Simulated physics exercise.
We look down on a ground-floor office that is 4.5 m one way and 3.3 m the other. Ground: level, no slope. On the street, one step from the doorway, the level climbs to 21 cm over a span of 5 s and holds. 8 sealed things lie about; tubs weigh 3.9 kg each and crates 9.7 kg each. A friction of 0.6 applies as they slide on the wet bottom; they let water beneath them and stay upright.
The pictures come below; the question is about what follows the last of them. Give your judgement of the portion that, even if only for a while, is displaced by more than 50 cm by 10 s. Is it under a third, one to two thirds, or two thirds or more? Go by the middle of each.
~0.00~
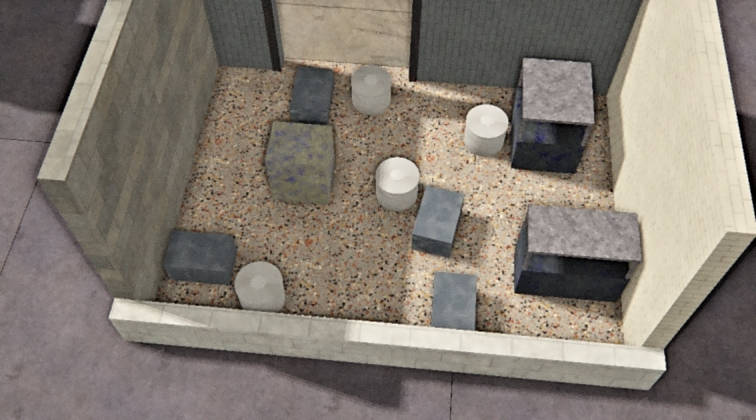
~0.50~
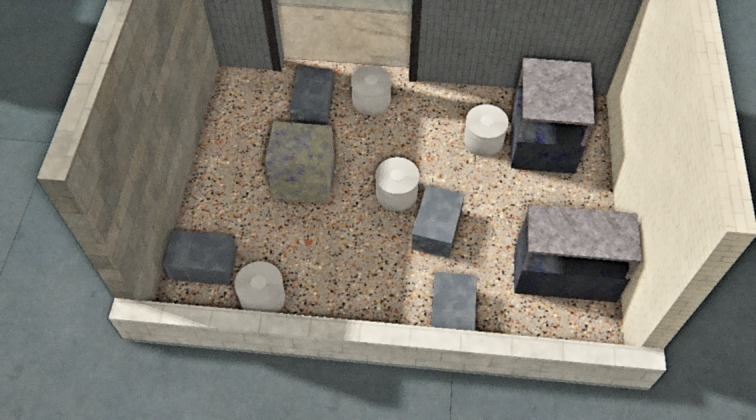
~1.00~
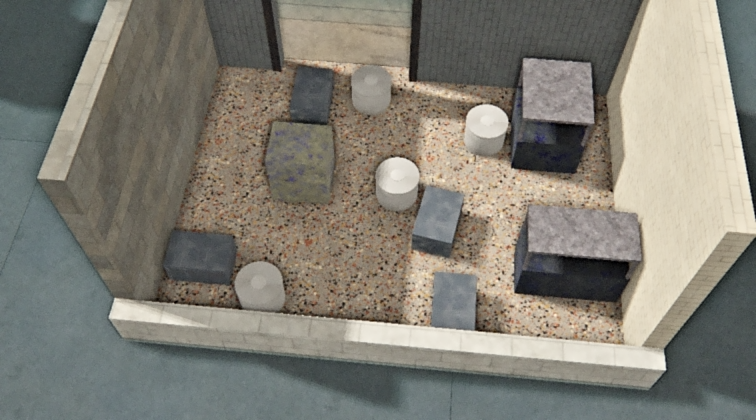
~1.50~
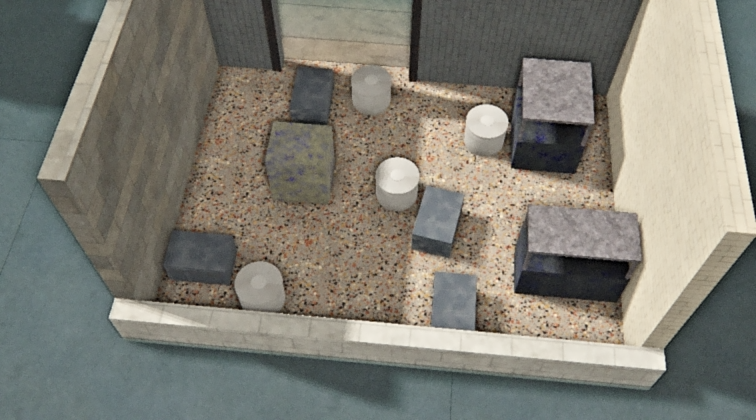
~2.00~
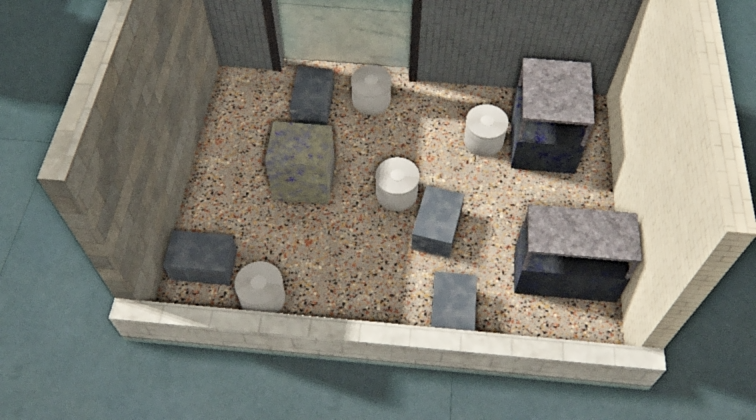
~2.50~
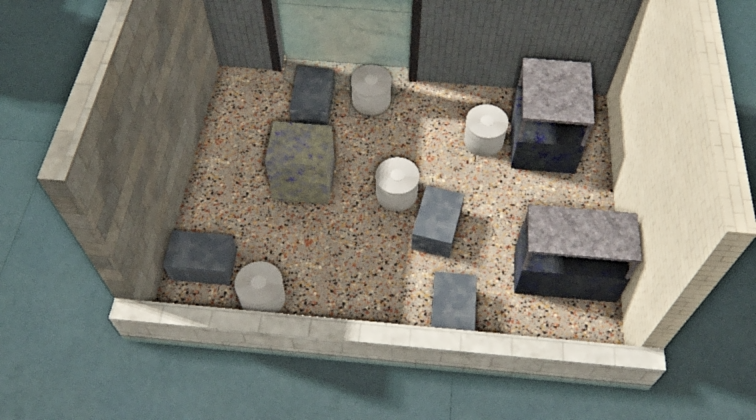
Displaced share: High, at least two thirds.
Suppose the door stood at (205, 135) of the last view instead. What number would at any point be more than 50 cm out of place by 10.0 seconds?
The answer would then be 6.
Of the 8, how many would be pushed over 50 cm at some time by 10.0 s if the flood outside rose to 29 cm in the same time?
Result: 7.
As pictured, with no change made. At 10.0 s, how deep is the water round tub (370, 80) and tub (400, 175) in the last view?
Depths: Near 6 cm, then near 8 cm.
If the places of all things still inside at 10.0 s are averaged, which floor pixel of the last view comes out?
I'd say about (439, 246) in the last view.
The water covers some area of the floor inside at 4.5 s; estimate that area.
That flooded area is roughly 4.5 m2.
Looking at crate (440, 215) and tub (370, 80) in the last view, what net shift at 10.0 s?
In turn: 140 cm, 250 cm.
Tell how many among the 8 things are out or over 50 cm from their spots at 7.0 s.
The number by then is 4.
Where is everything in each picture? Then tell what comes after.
A tub at (398, 175), on the bottom; a tub at (371, 80), on the bottom; 0.0 m2 under water; 0 of 8 have shifted, in the first picture.
A tub at (398, 175) rests on the ground; a tub at (371, 80), on the bottom; water covers 0.0 m2; 0 of 8 have shifted, in the second picture.
A tub at (398, 175) rests on the ground; a tub at (371, 80), on the bottom; water covers 0.0 m2; 0 of 8 have shifted, in the third picture.
A tub at (398, 175), on the bottom; a tub at (371, 80), on the bottom; 0.0 m2 under water; 0 of 8 have shifted, in the fourth picture.
A tub at (398, 175) rests on the ground; a tub at (371, 80) rests on the ground; 0.0 m2 under water; 0 of 8 have shifted, in the fifth picture.
A tub at (398, 175) rests on the ground; a tub at (371, 80), on the bottom; water covers 0.3 m2; 0 of 8 have shifted, in the sixth picture.
After 3.5 s 0 of 8 are over 50 cm from their spots; 0 afloat.
After 4.5 s 2 of 8 are over 50 cm from their spots; 1 afloat.
After 7.0 s 4 of 8 are over 50 cm from their spots; 6 afloat.
After 10.0 s 7 of 8 are over 50 cm from their spots, and 7 have been at some point; 7 afloat.
